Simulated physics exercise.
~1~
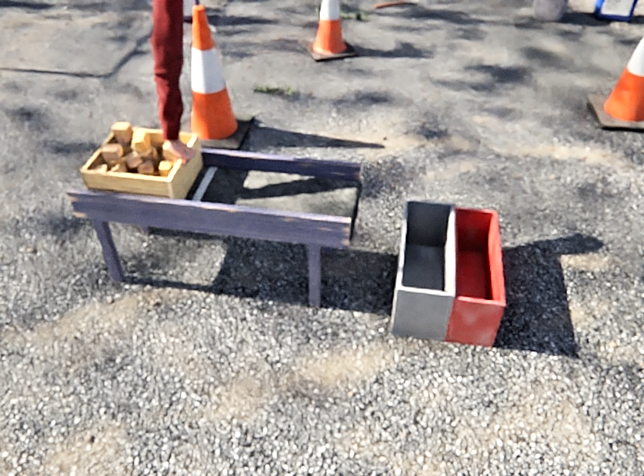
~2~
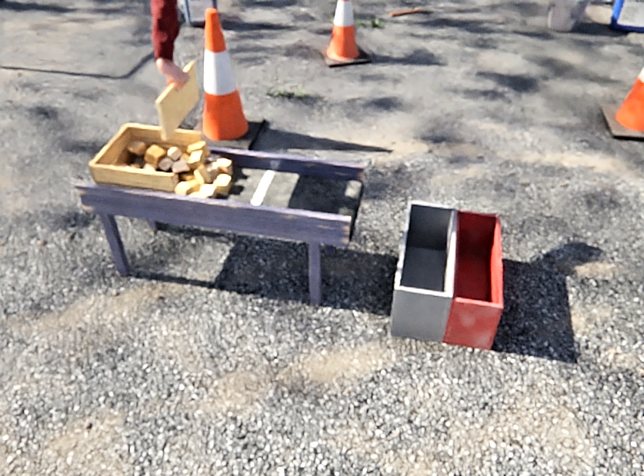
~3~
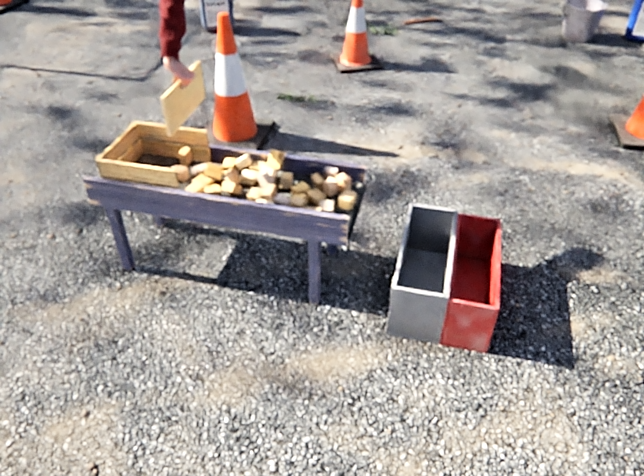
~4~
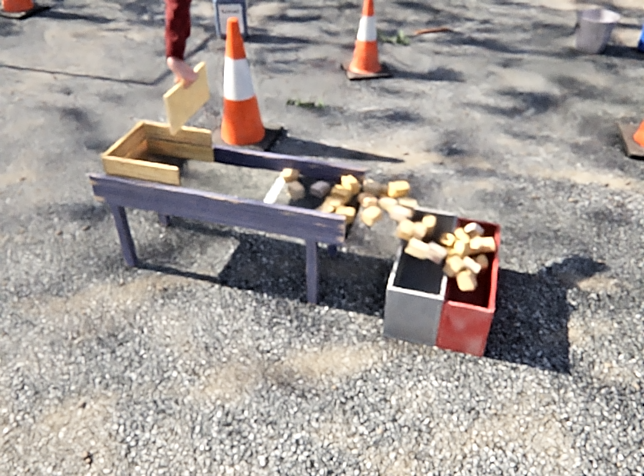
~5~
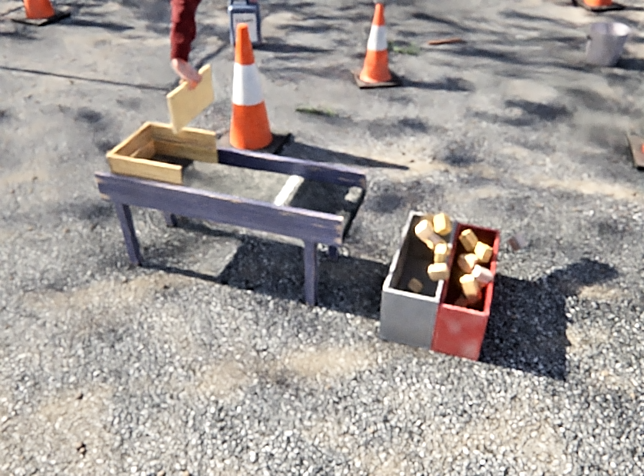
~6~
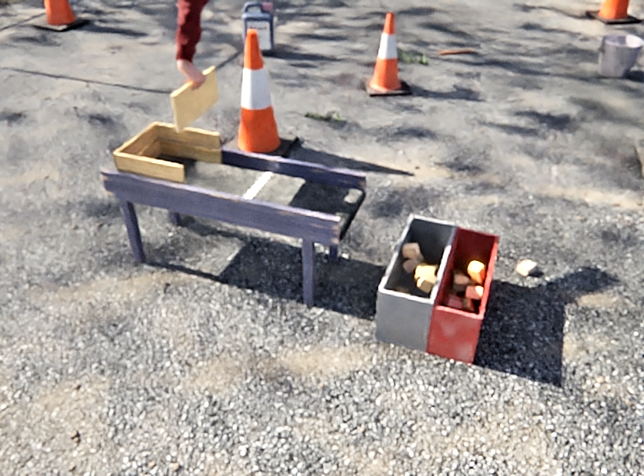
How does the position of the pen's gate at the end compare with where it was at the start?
At the start the gate is down, closing the right end of the wooden pen. At the end it is held up above the pen by the hand, leaving that end open.
